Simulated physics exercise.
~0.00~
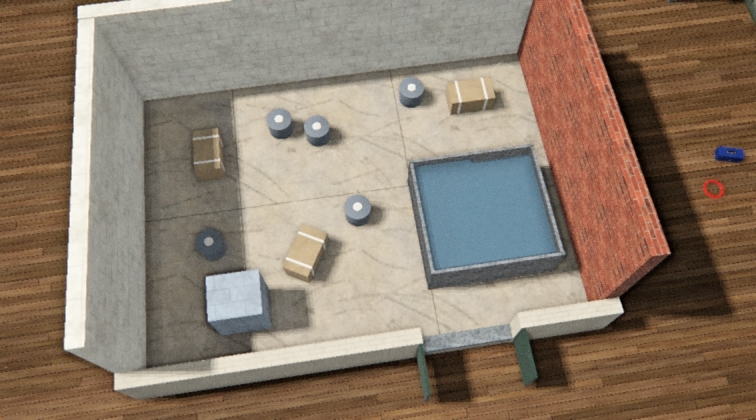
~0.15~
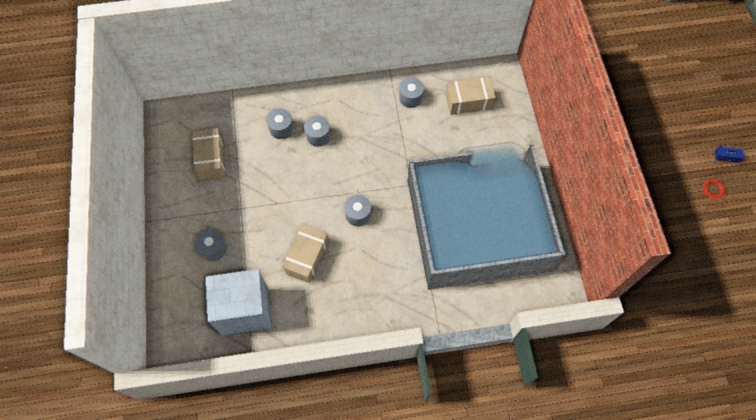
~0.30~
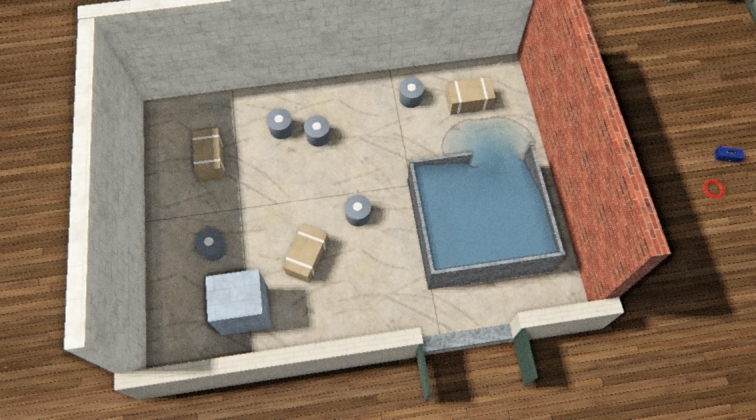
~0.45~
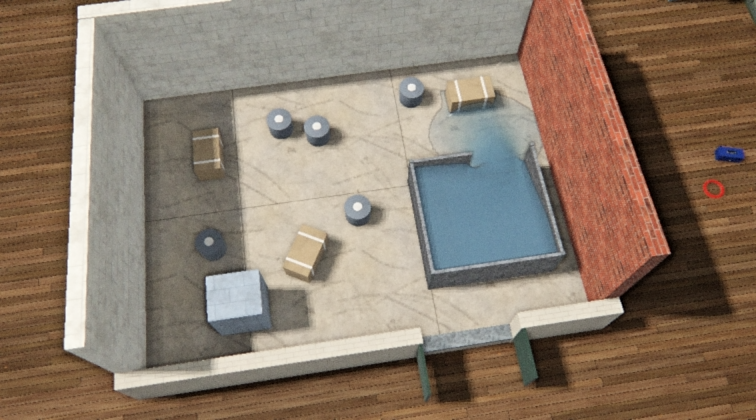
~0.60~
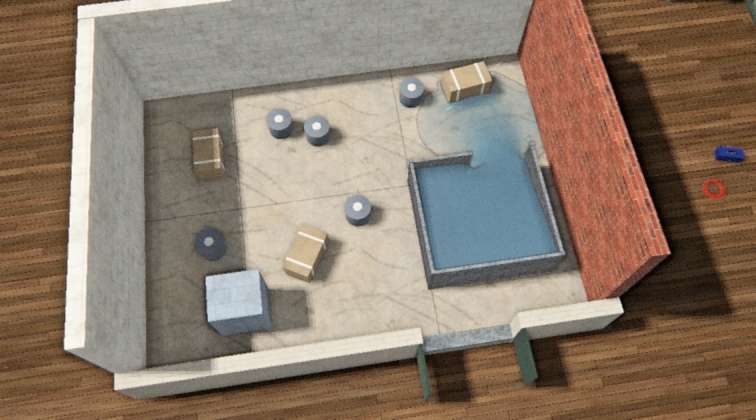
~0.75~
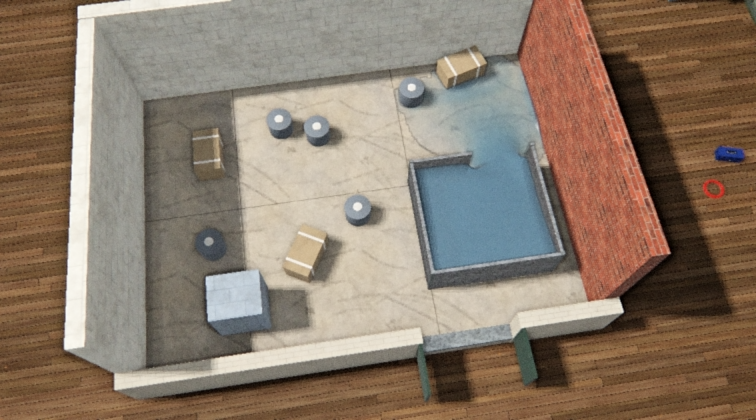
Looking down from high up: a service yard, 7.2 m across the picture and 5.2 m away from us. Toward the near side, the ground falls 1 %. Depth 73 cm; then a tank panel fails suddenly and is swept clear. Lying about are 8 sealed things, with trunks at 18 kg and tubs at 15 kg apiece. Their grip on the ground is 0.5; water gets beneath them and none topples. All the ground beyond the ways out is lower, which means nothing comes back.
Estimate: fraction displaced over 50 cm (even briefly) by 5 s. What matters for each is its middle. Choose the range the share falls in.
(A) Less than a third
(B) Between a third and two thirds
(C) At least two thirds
The answer is B.
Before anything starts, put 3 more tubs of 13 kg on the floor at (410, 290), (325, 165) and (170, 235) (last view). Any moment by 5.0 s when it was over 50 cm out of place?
Answers in order are does not cross, crosses the line and does not cross.
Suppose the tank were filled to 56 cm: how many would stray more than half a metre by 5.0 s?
So the tally would be 4.
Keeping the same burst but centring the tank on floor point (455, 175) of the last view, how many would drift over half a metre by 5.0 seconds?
Count: 4.
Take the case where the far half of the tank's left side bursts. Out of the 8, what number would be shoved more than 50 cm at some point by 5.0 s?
Result: 6.
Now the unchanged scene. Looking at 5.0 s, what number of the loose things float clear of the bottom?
1 of them.
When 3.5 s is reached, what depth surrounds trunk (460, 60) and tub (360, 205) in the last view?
9 and 4 cm.
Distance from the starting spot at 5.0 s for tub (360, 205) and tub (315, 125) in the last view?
First: 0 cm. Second: 200 cm.
After 1.1 s 1 of 8 are over 50 cm from their spots; 1 afloat.
After 2.2 s 2 of 8 are over 50 cm from their spots; 1 afloat.
After 3.5 s 4 of 8 are over 50 cm from their spots; 1 afloat.
After 5.0 s 5 of 8 are over 50 cm from their spots, and 5 have been at some point; 1 afloat.
